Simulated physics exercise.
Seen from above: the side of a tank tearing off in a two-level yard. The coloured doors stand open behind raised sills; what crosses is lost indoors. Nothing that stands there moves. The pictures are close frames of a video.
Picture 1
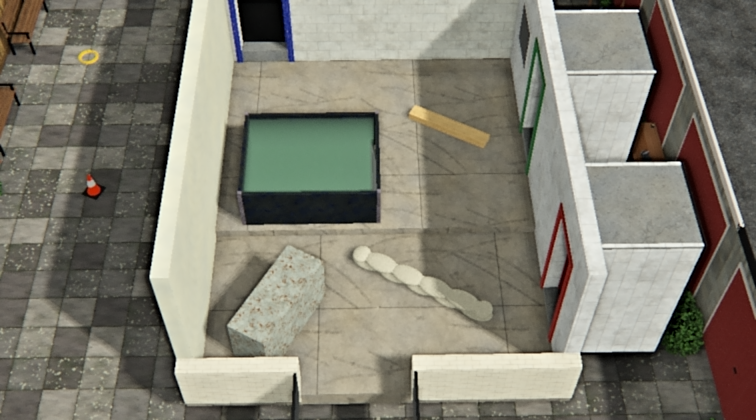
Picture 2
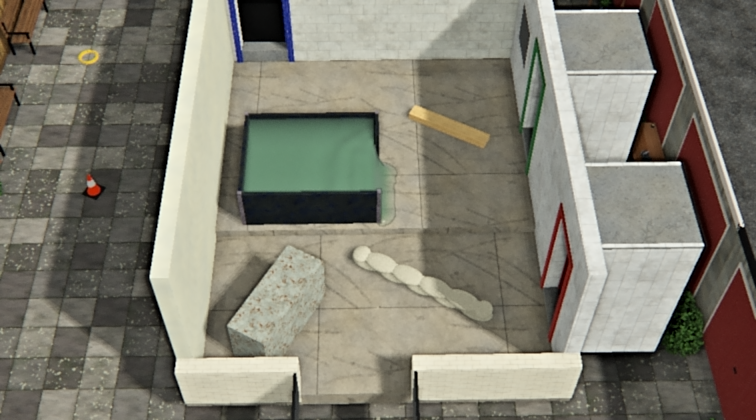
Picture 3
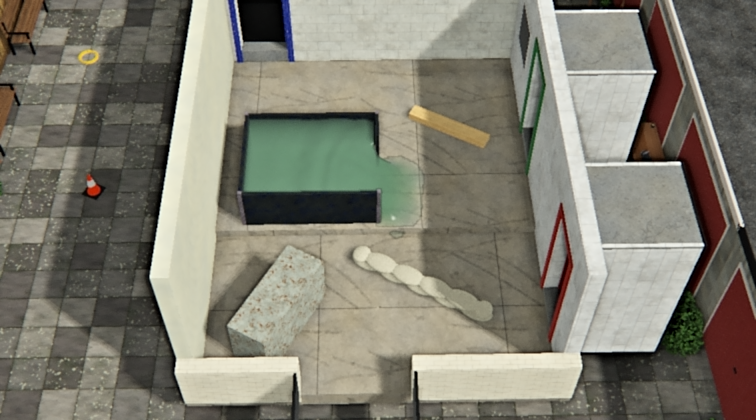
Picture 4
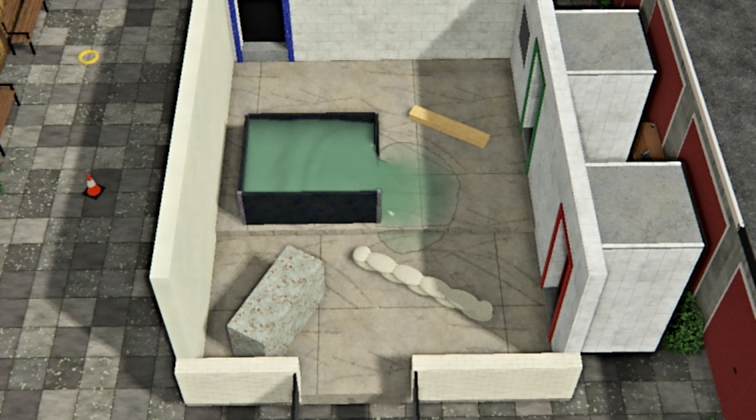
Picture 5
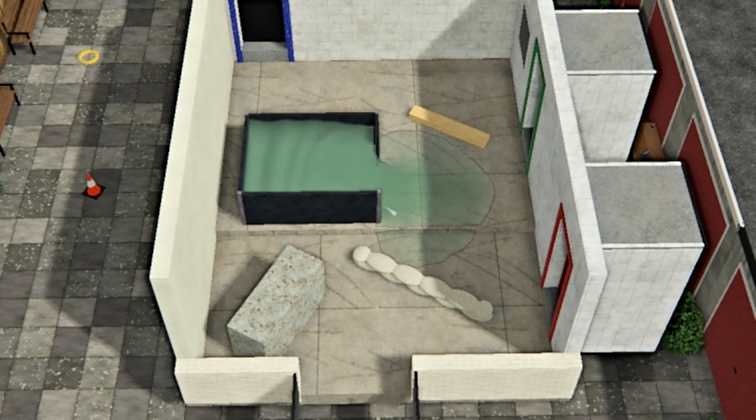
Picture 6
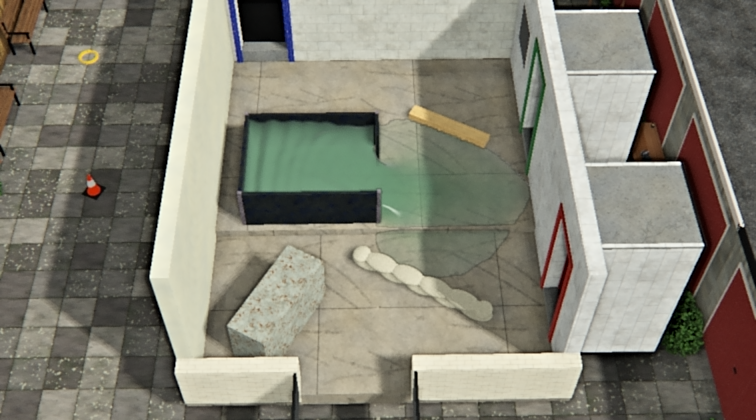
A large dark-sided tank of green water stands in a pale-walled, stone-floored yard seen from above, with grey paving to the left. A grey stone block and a lumpy pale row lie below it, a wooden plank lies to its upper right, and blue, green and red doorways line the walls. The tank's right side opens and green water pours out, fanning rightward across the floor while the camera stays still.
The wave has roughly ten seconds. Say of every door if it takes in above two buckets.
In the end: The green door takes more than that; the red door takes more than that; the blue door stays under that.
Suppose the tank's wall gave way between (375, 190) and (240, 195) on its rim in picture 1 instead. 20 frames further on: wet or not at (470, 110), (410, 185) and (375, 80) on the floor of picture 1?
In turn: Dry, dry, free of water.
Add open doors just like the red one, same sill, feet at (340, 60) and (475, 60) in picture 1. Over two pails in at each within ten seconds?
As listed: Lets less in, takes more.
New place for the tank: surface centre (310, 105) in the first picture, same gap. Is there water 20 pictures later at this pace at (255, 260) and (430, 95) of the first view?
In turn: Not flooded, flooded.
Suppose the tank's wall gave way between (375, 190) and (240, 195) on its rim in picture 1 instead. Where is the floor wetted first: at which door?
That is the red one.
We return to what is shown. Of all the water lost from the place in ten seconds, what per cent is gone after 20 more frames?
About 40 per cent.
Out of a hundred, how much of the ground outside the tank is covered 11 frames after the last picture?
Near 35 in a hundred.
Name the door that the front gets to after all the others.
Last comes the blue door.
A moment on, water covers 25 % of the floor; the green door under two buckets in, the red door not reached, the blue door not reached.
Next, water covers 35 % of the floor; the green door over two buckets in, the red door over two buckets in, the blue door not reached.
Then, water covers 55 % of the floor; the green door far over two buckets in, the red door far over two buckets in, the blue door not reached.
Later, water covers 85 % of the floor; the green door far over two buckets in, the red door far over two buckets in, the blue door wet at the sill, nothing in.
In the end, water covers 95 % of the floor; the green door far over two buckets in, the red door far over two buckets in, the blue door wet at the sill, nothing in.
